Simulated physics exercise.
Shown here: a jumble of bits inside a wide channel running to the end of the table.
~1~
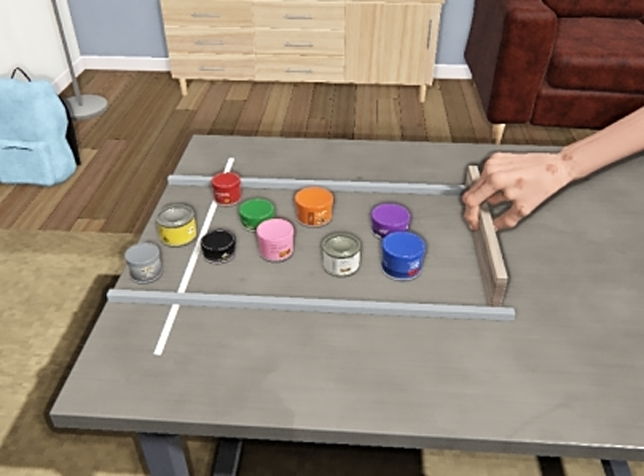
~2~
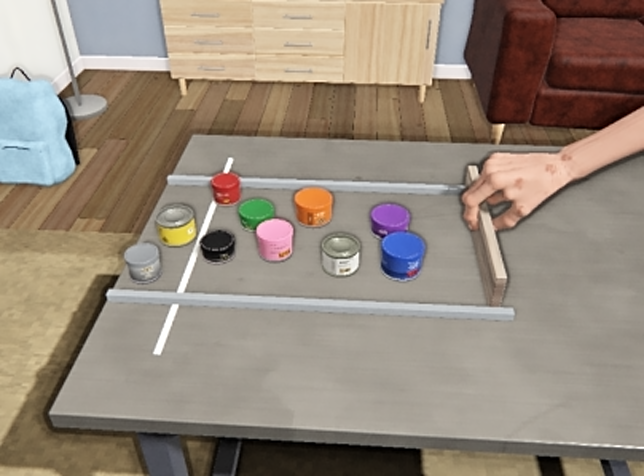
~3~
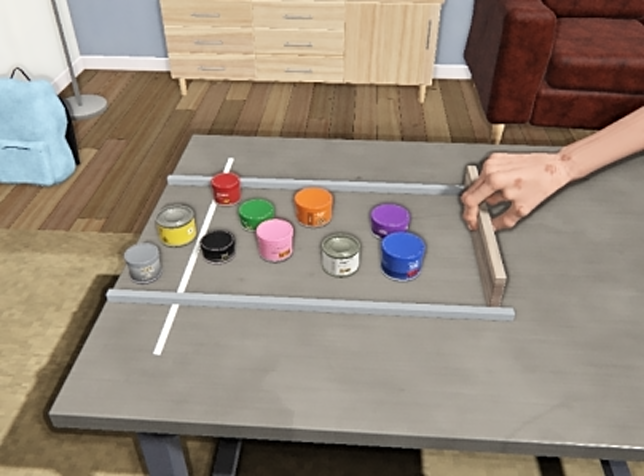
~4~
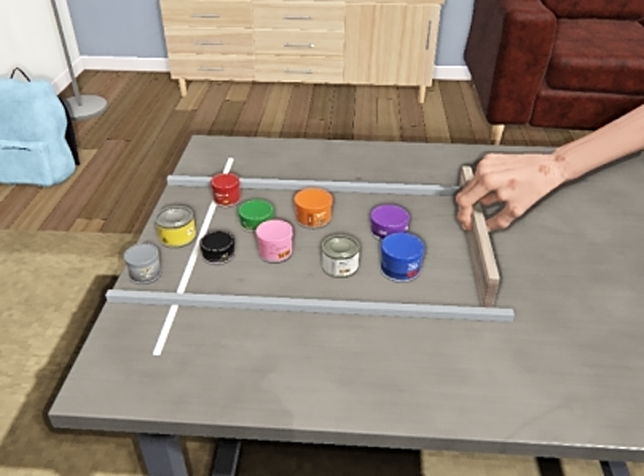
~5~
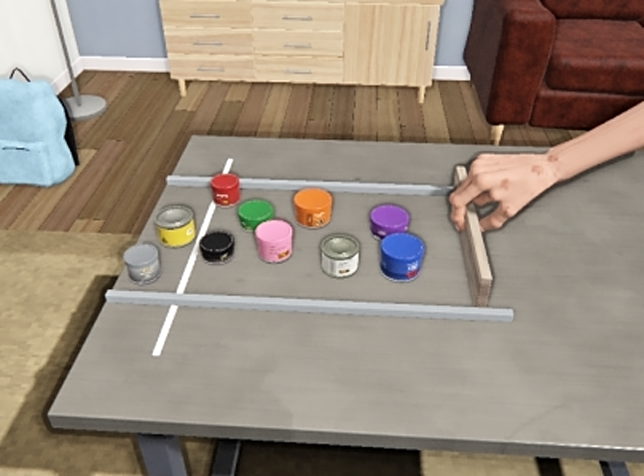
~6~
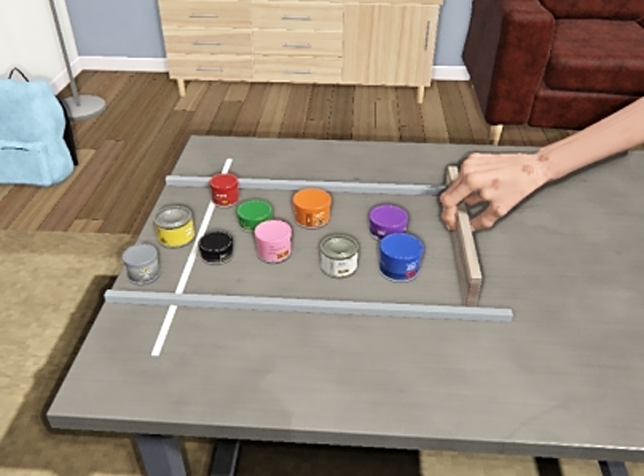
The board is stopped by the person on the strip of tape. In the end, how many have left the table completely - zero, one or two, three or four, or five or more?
Drops: A single one or a pair.
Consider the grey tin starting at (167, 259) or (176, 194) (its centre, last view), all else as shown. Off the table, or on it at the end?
Taking them in order, it drops away and then it drops away.
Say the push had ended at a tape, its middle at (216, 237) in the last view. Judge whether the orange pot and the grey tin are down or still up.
The orange pot stays where it is; the grey tin goes off the edge.
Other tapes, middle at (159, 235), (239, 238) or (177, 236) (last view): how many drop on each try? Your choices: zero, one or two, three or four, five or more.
Five or over; not one; at least five.
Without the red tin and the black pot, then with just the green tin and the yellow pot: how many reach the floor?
The answer is 1 and then 1.
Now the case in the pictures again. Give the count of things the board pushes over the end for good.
It comes to 1.
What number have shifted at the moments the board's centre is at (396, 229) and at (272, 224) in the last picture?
The first number is 3, the next one 7.
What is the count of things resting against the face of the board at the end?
In total, 4.
Soon after, none off yet; grey tin at rest near (142, 265); yellow pot at rest near (175, 227); red tin at rest near (225, 191).
By the end, the number that fall off is one or two; fallen, grey tin.
